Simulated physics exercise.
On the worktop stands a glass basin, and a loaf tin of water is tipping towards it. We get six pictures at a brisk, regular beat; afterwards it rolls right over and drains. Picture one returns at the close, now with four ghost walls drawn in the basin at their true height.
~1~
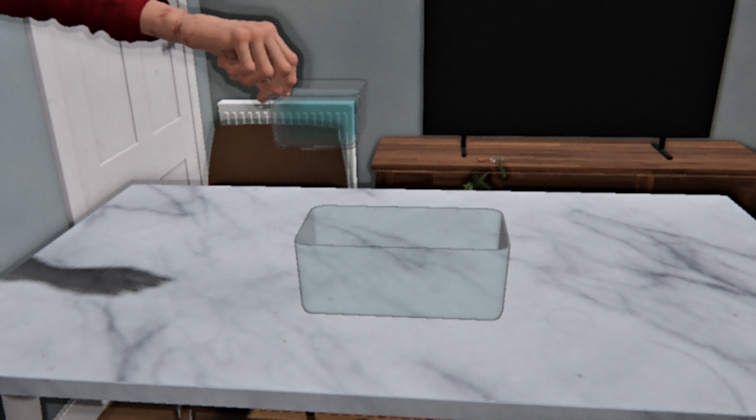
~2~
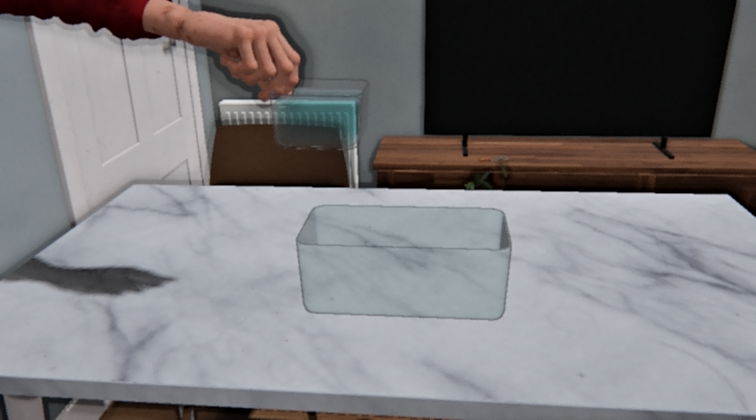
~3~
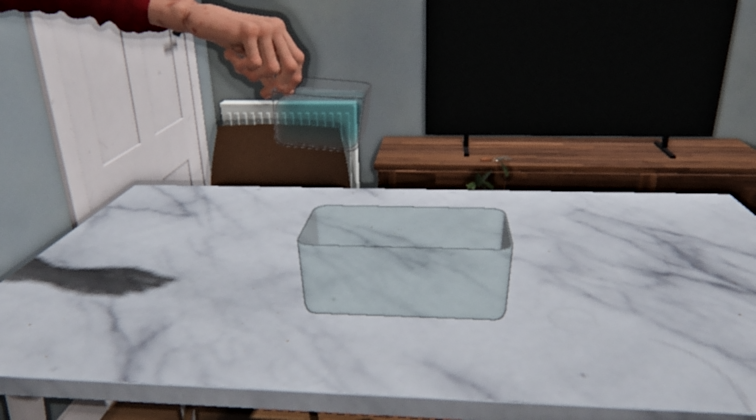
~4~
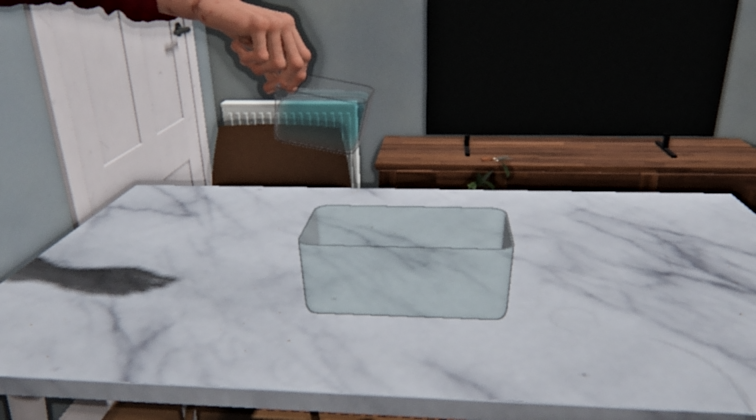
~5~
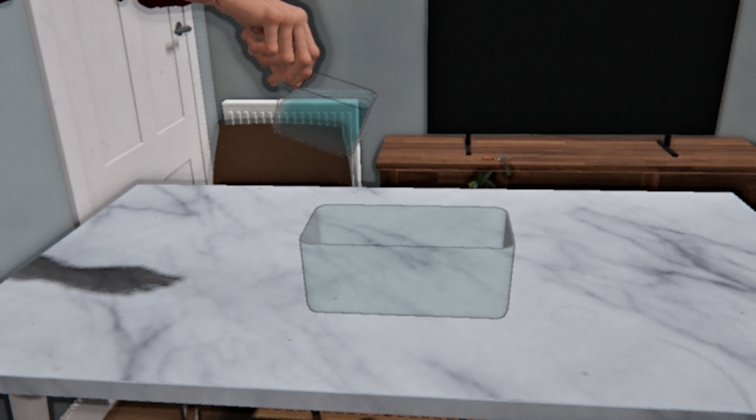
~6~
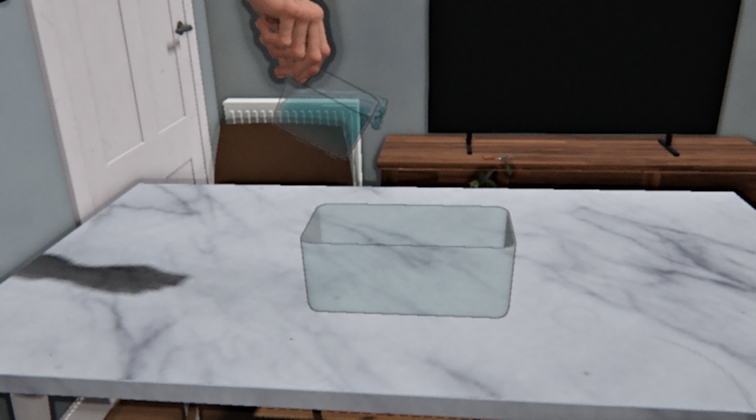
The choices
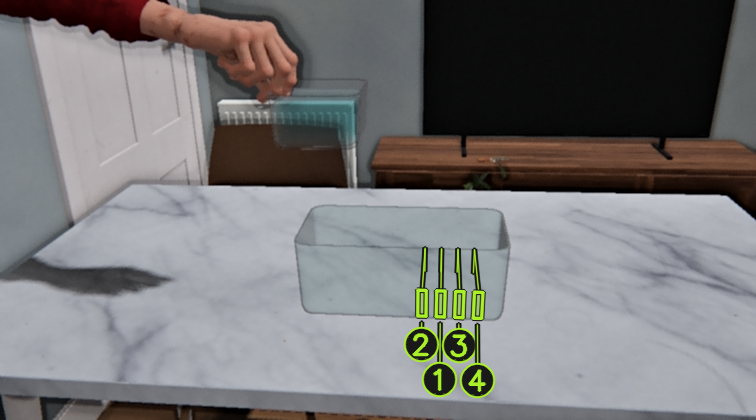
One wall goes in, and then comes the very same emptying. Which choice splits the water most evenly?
Use place 2.
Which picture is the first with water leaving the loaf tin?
Picture 5.
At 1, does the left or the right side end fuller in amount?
More ends on the left.
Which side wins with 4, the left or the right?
The left one.
In lime, 1 at (440, 323); 2 at (421, 322); 3 at (458, 323); 4 at (477, 324).
With 1, about 88 % ends left of the wall and 11 % right of it.
With 2, about 44 % ends left of the wall and 55 % right of it.
With 3, about 94 % ends left of the wall and 5 % right of it.
With 4, about 93 % ends left of the wall and 5 % right of it.
